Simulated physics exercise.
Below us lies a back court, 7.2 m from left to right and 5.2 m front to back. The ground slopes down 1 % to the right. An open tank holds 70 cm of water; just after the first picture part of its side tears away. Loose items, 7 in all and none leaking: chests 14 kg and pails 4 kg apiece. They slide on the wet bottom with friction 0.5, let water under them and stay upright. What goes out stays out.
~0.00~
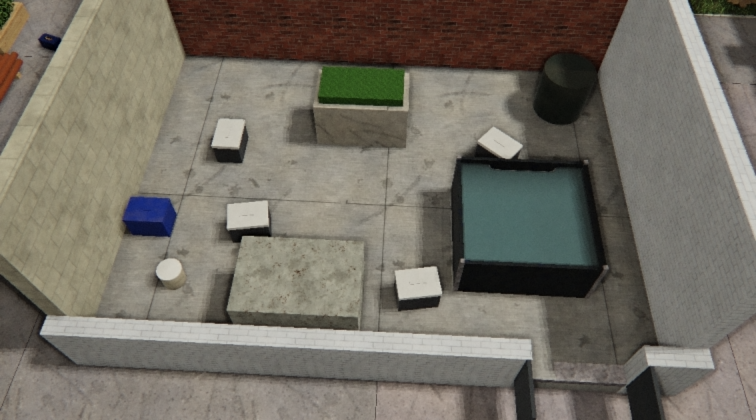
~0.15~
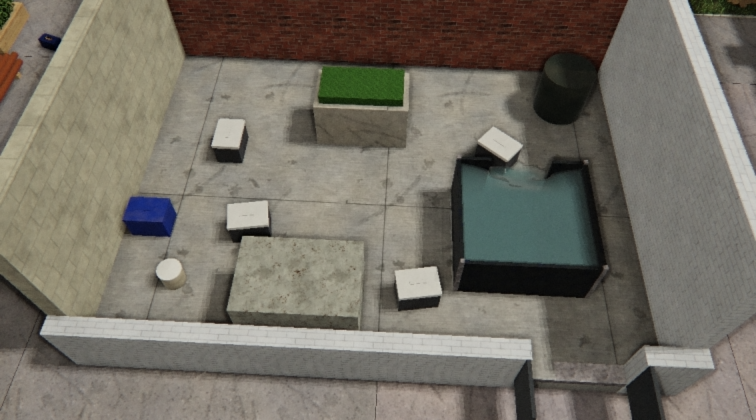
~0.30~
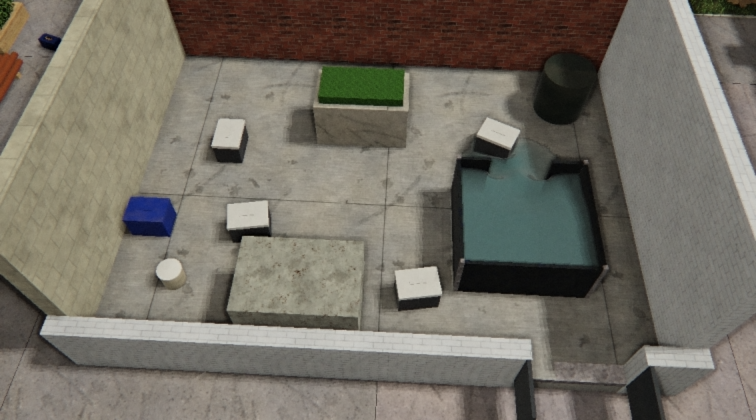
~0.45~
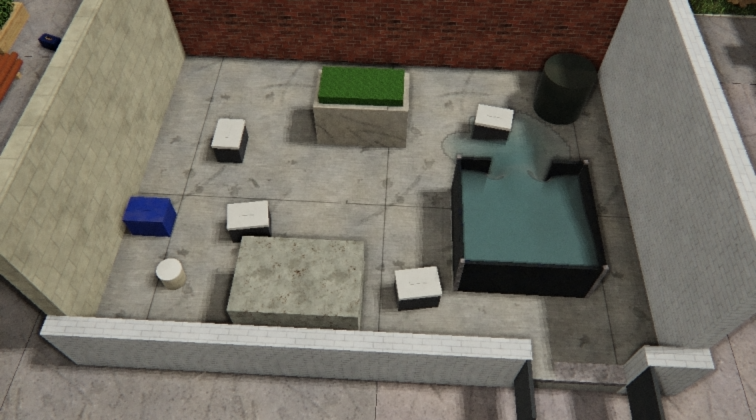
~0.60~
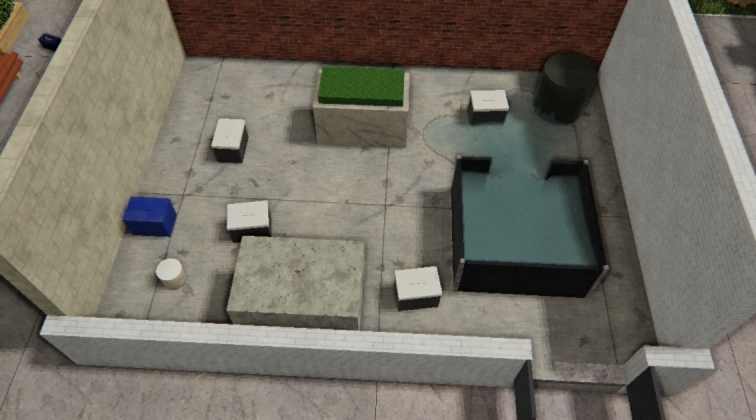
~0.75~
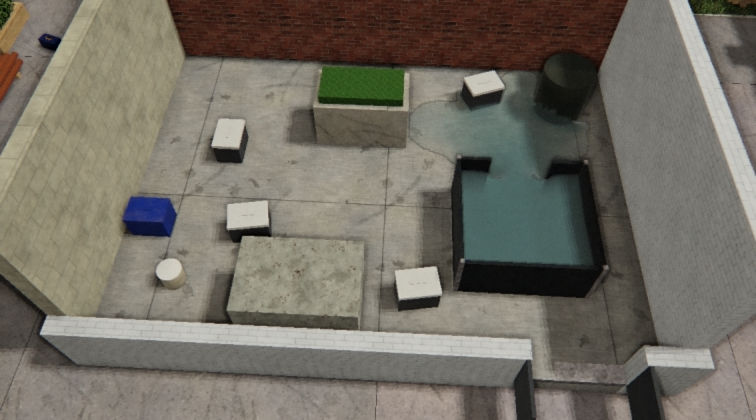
A dark tank of water opened at its far side in a walled yard, and water spread across the ground toward the brick wall, pushing one white-topped box back while the other items stayed put.
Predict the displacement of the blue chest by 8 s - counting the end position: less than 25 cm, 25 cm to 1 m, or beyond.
The blue chest slides a little.
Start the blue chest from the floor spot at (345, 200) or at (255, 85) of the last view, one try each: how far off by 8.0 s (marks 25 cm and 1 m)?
In that order: It barely shifts; it gets carried off.
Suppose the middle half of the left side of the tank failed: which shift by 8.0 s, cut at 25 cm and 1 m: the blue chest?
Then the blue chest gets carried off.
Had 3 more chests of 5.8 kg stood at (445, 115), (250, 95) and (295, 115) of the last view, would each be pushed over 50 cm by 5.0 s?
In that order: Past it, more, short of it.
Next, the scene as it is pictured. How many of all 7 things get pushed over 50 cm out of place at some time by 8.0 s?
3 of them.
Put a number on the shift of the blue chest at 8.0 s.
Roughly 50 cm.
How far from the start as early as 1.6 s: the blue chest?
Roughly 0 cm by then.
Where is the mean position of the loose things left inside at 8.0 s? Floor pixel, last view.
At about (231, 224).
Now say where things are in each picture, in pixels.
The first picture shows the blue chest at (146, 209) rests on the ground; water covers 2.7 m2; 0 of 7 have shifted.
The second picture shows the blue chest at (146, 209), on the bottom; water covers 3.2 m2; 0 of 7 have shifted.
The third picture shows the blue chest at (146, 209) rests on the ground; water covers 3.8 m2; 1 of 7 have shifted.
The fourth picture shows the blue chest at (146, 209), on the bottom; water covers 4.8 m2; 1 of 7 have shifted.
The fifth picture shows the blue chest at (146, 209), on the bottom; water covers 5.8 m2; 1 of 7 have shifted.
The sixth picture shows the blue chest at (146, 209) rests on the ground; water covers 7.0 m2; 1 of 7 have shifted.
After 1.6 s the blue chest is near (146, 209), 0.0 m from its start, aground; 0 of 7 are out; 1 afloat.
After 3.6 s the blue chest is near (146, 209), 0.0 m from its start, aground; 0 of 7 are out; 1 afloat.
After 5.6 s the blue chest is near (146, 209), 0.0 m from its start, aground; 0 of 7 are out; 2 afloat.
After 8.0 s the blue chest is near (146, 241), 0.5 m from its start, aground; 0 of 7 are out; 2 afloat.
